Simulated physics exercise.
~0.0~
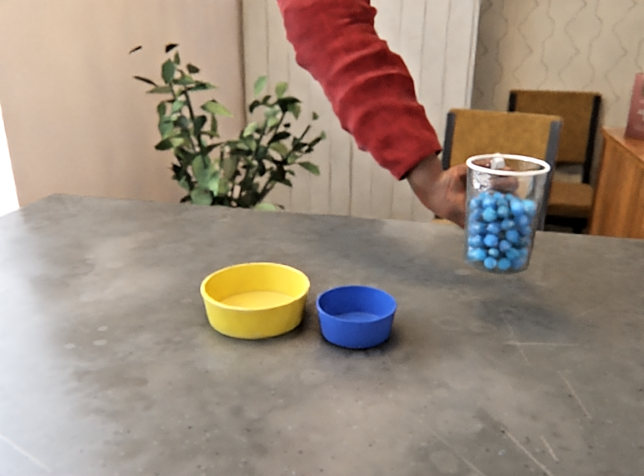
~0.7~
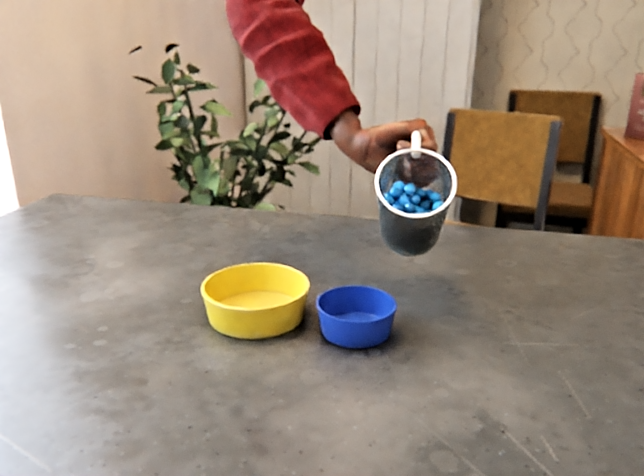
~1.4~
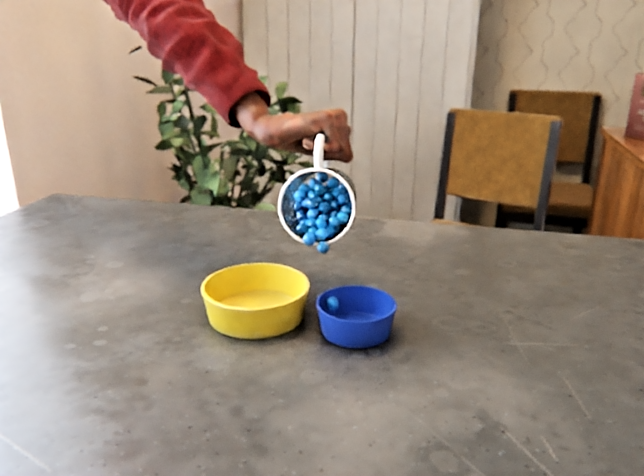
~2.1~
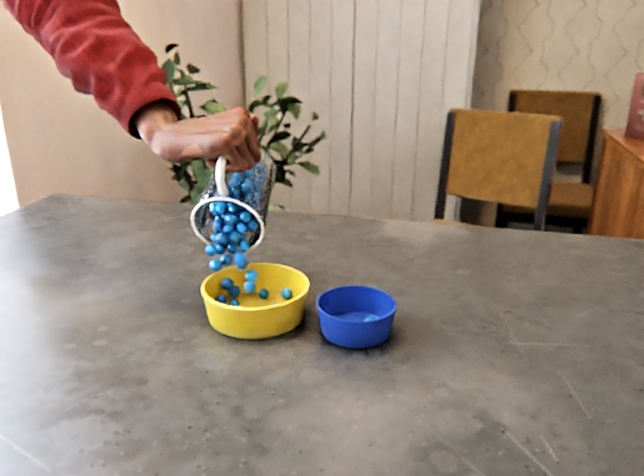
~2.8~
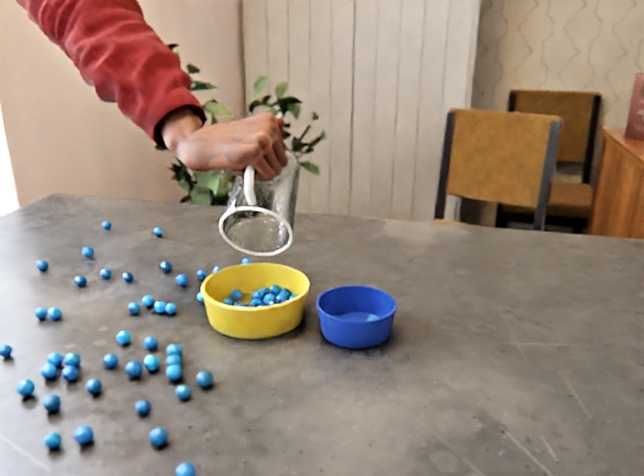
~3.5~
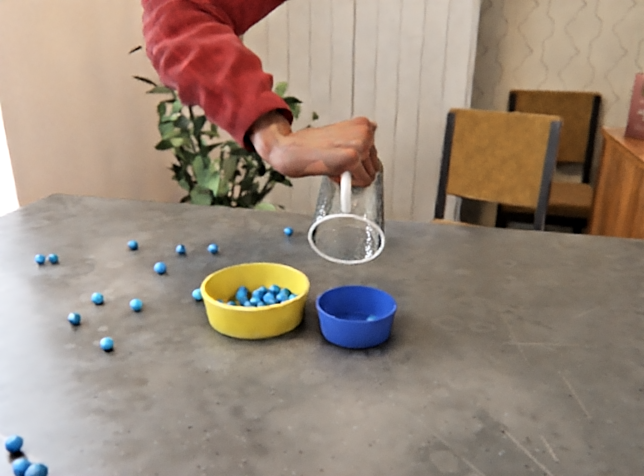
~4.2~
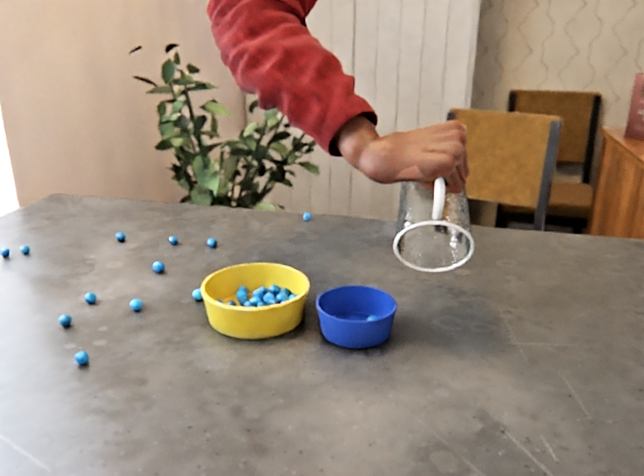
On a grey table, a hand in a red sleeve carried a clear cup of blue balls leftward while tipping it, spilling some into the yellow dish and many across the tabletop, then moved the emptied, upturned cup right, leaving the blue dish nearly empty.
